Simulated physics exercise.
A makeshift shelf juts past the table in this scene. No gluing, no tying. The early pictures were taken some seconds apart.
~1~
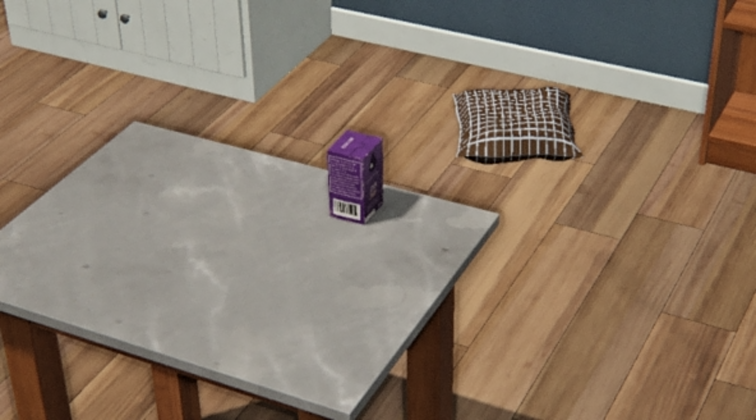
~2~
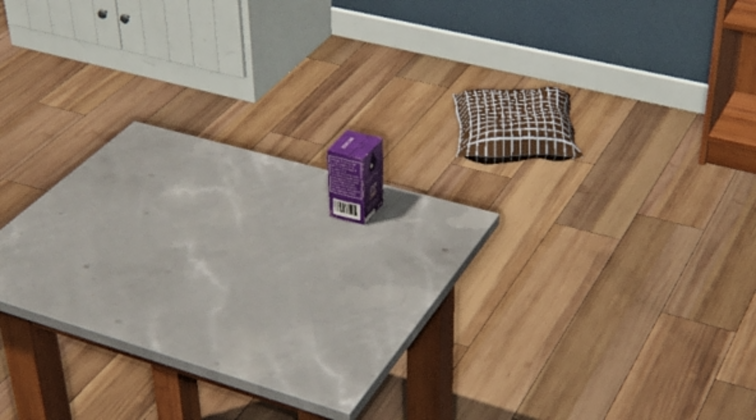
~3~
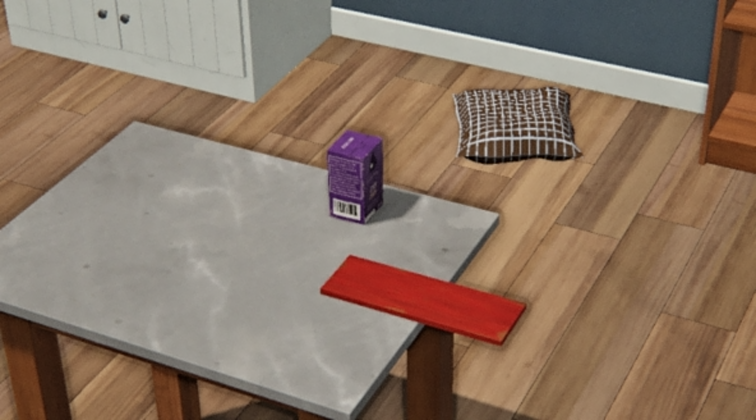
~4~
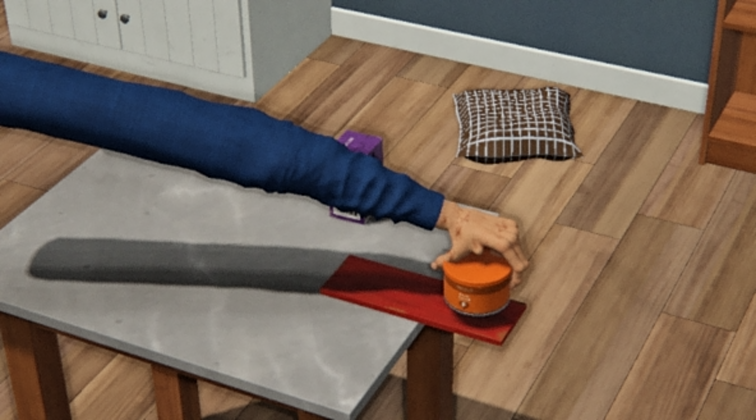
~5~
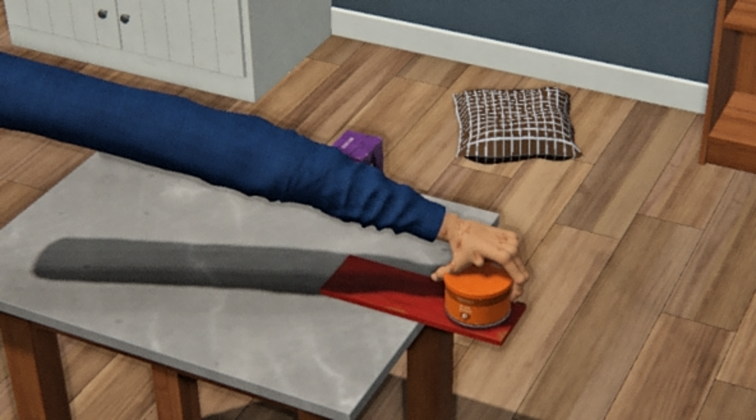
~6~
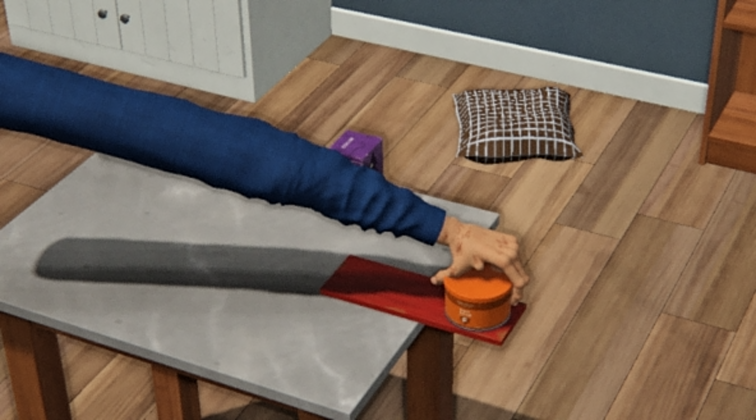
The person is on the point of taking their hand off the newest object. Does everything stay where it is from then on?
I expect it to lose its balance.
Then, 0.40 s after the last picture, orange tub and red board now down on the floor or falling.
Then, 0.50 s after the last picture, things are still on the move.
Then, 0.70 s after the last picture, as before.
At rest, down on the floor or falling, orange tub and red board; purple carton in place. The board comes down.
